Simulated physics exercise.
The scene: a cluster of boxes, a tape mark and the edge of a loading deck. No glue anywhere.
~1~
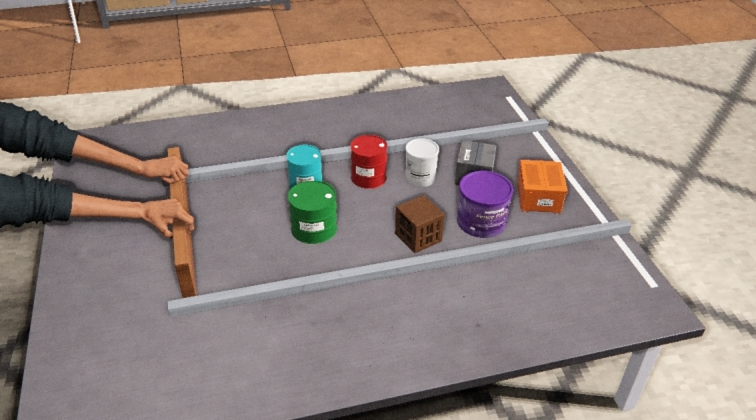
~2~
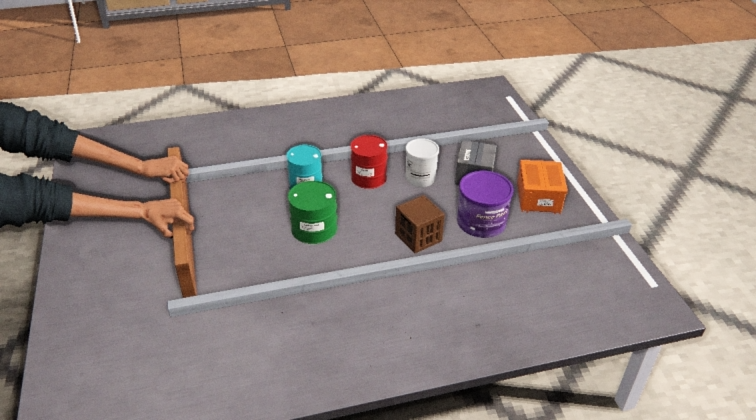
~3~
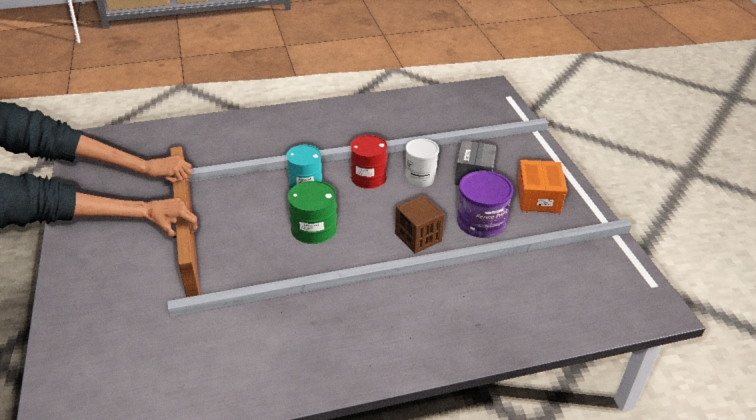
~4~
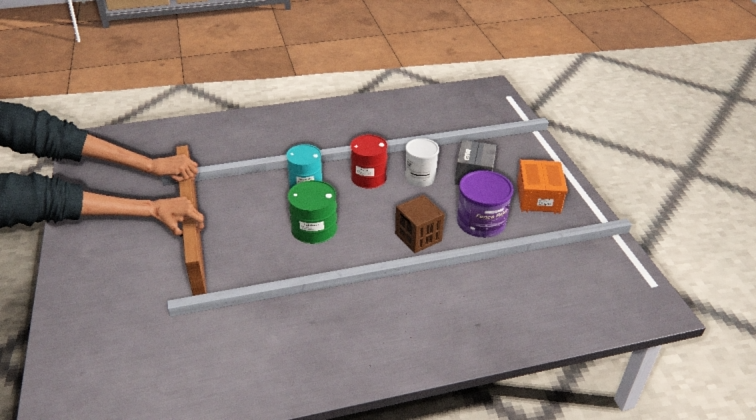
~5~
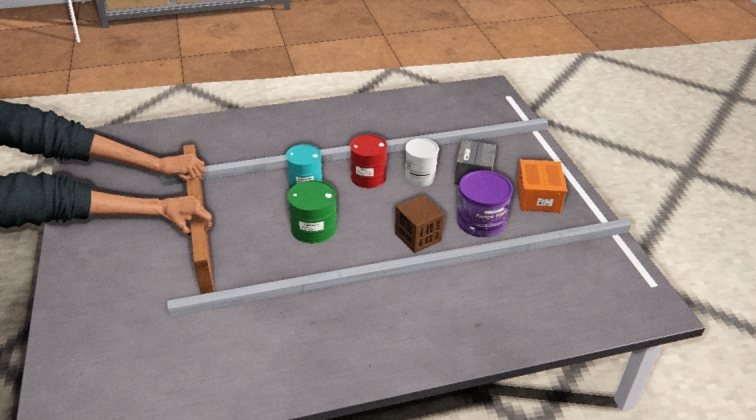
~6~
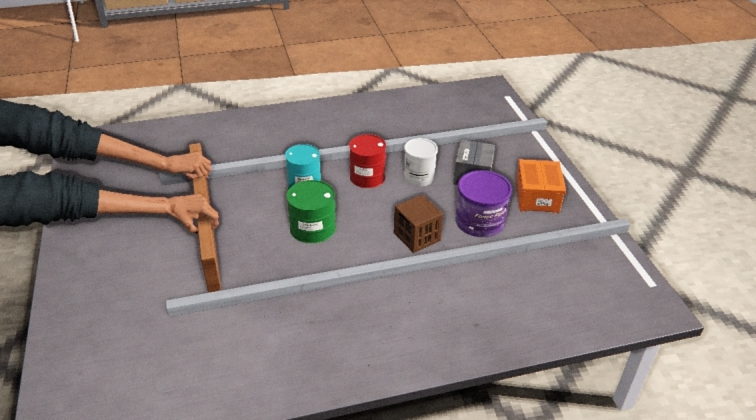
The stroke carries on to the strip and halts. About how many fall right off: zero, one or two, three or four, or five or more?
As it turns out, the number that fall off is five or more.
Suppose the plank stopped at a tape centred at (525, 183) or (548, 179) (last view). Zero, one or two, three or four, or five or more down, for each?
For each place: One or two; three or four.
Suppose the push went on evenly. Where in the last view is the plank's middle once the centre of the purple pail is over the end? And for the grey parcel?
About (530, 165), and (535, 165) for the other.
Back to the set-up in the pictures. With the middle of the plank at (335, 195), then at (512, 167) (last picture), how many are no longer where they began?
First 3, then 8.
Soon after, none off yet; orange tote at rest near (539, 186); grey parcel at rest near (474, 165); purple pail at rest near (482, 204).
Then, none off yet; orange tote at rest near (539, 186); grey parcel at rest near (478, 165); purple pail moved a little near (493, 203).
Further on, none off yet; orange tote moved about its own width near (590, 171); grey parcel moved well along near (545, 154); purple pail moved well along near (584, 191).
At rest, the number that fall off is five or more; fallen, green canister, turquoise canister, red canister, brown crate, white pail, purple pail, grey parcel and orange tote.
